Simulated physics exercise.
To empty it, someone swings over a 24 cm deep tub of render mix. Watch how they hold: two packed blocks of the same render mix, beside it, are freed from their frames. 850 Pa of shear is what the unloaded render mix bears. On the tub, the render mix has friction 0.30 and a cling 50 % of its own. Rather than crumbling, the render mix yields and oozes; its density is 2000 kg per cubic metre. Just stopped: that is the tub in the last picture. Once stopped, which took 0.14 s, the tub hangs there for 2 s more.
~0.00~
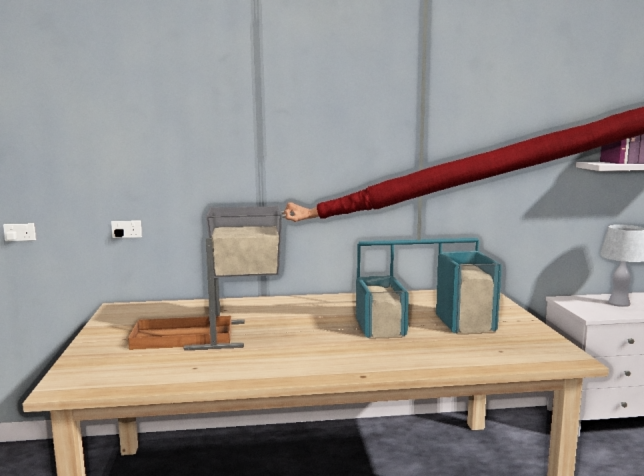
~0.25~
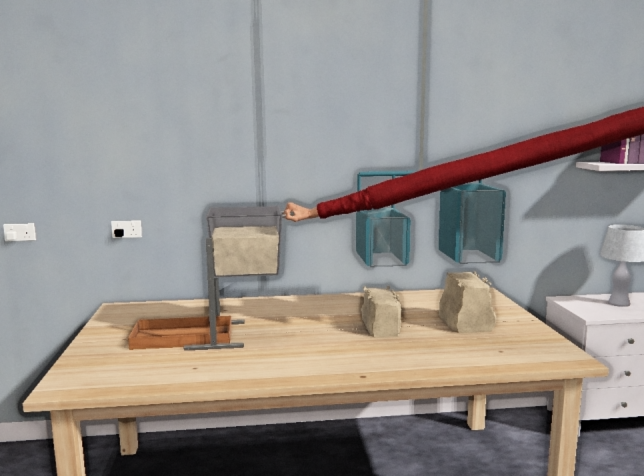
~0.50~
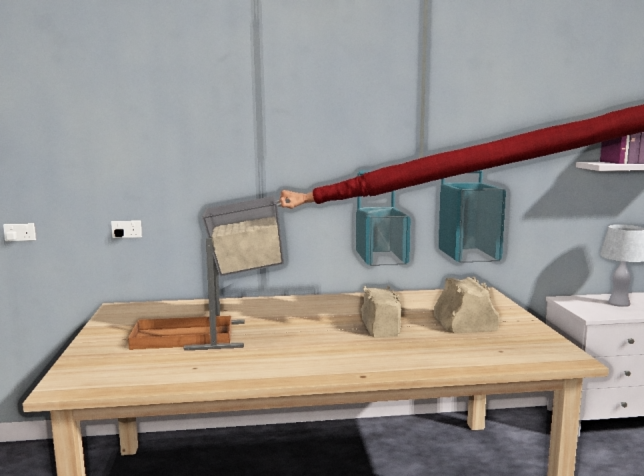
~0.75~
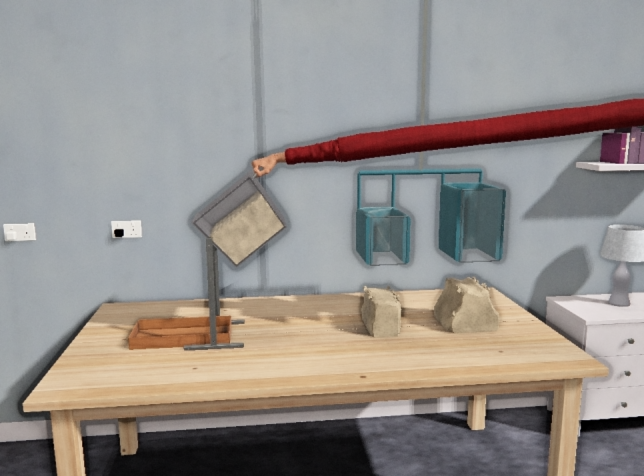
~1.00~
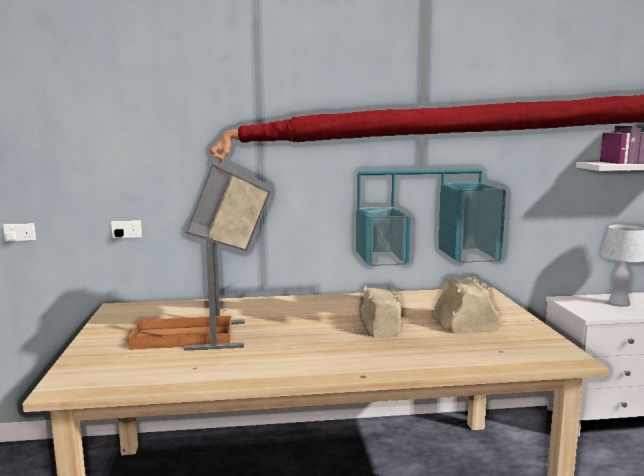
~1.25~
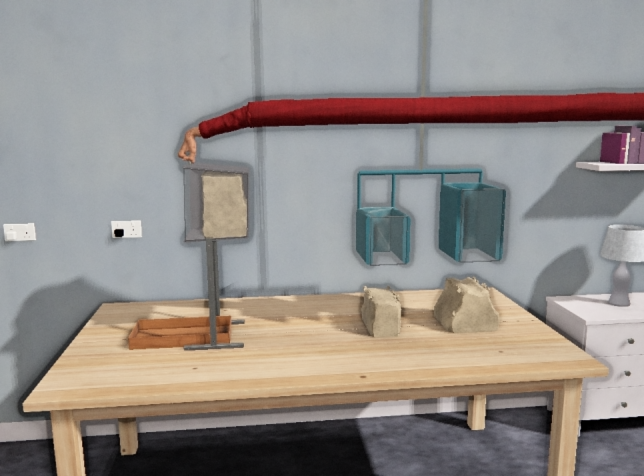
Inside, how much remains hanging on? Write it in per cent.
Some 69 percent remains.
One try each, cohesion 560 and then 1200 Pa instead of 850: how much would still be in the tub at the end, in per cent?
60 %, then 100 %.
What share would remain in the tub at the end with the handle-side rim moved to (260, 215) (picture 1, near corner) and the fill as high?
About 100 per cent.
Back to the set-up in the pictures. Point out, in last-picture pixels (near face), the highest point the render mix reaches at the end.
About (223, 205).
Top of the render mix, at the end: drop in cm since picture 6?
Roughly 11 cm.
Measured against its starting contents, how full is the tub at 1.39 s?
100 %, roughly.
By 1.39 s, the tub is at 88 degrees and holds 100 %.
By 1.56 s, the tub is at 88 degrees and holds 91 %.
By 1.73 s, the tub is at 88 degrees and holds 79 %.
By 1.90 s, the tub is at 88 degrees and holds 70 %.
By 3.25 s, at the end, the tub is at 88 degrees and holds 69 %.
